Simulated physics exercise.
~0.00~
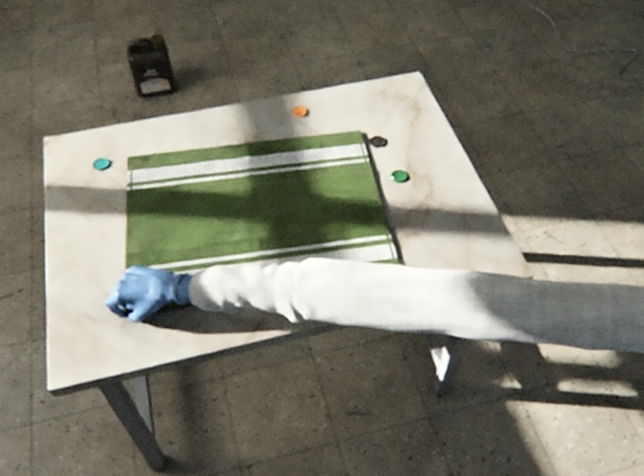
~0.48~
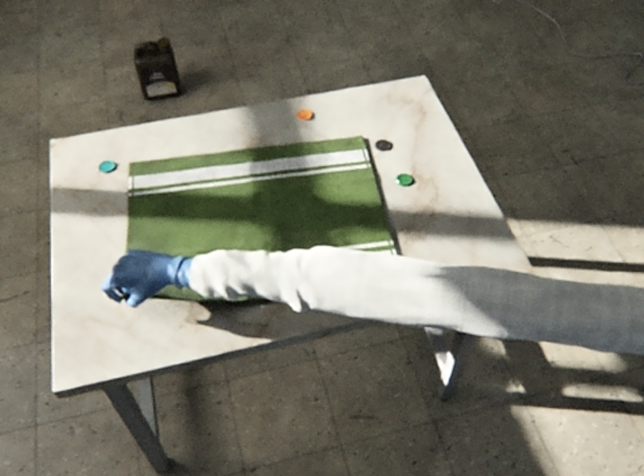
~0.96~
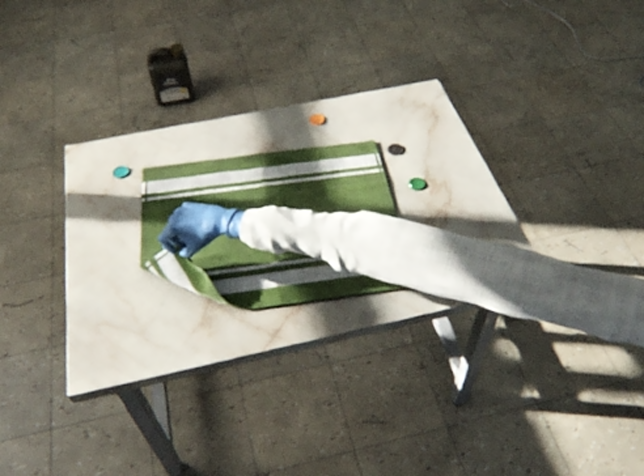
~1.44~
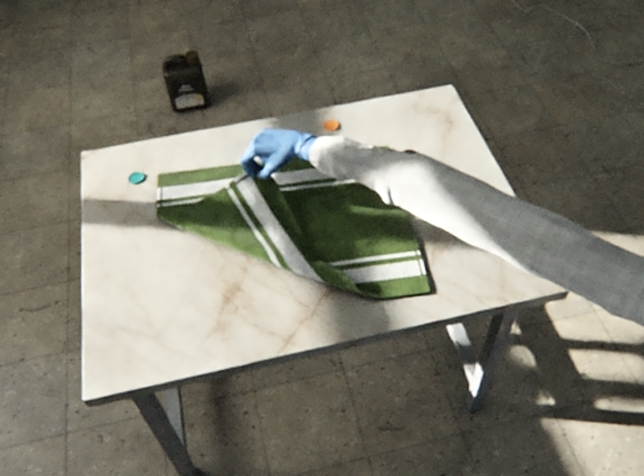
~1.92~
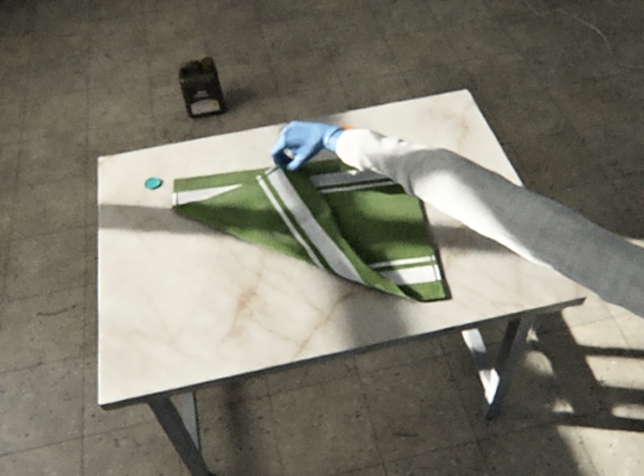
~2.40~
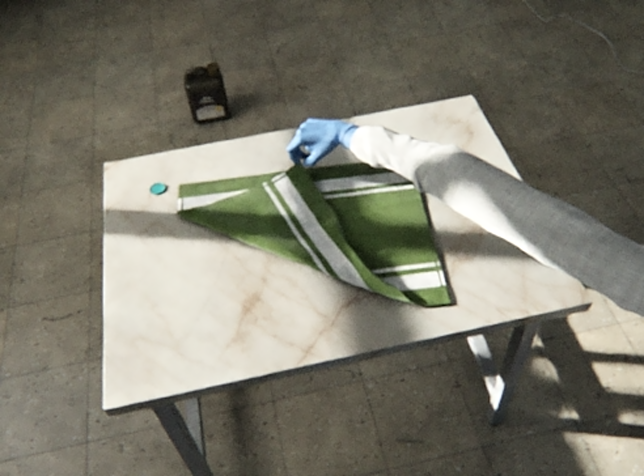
On a dim, tiled floor crossed by patches of sunlight, a pale marbled side table is seen from above at an angle. A green tea towel with white stripes lies flat on it, a teal lid to its left, an orange button beyond it, and a dark lid and a green button to its right. A blue-gloved hand in a white sleeve pinches the near left corner, lifts it and carries it diagonally toward the far edge, folding the towel over as the view shifts slightly. It ends loosely folded, the hand still at the corner and the teal lid uncovered.
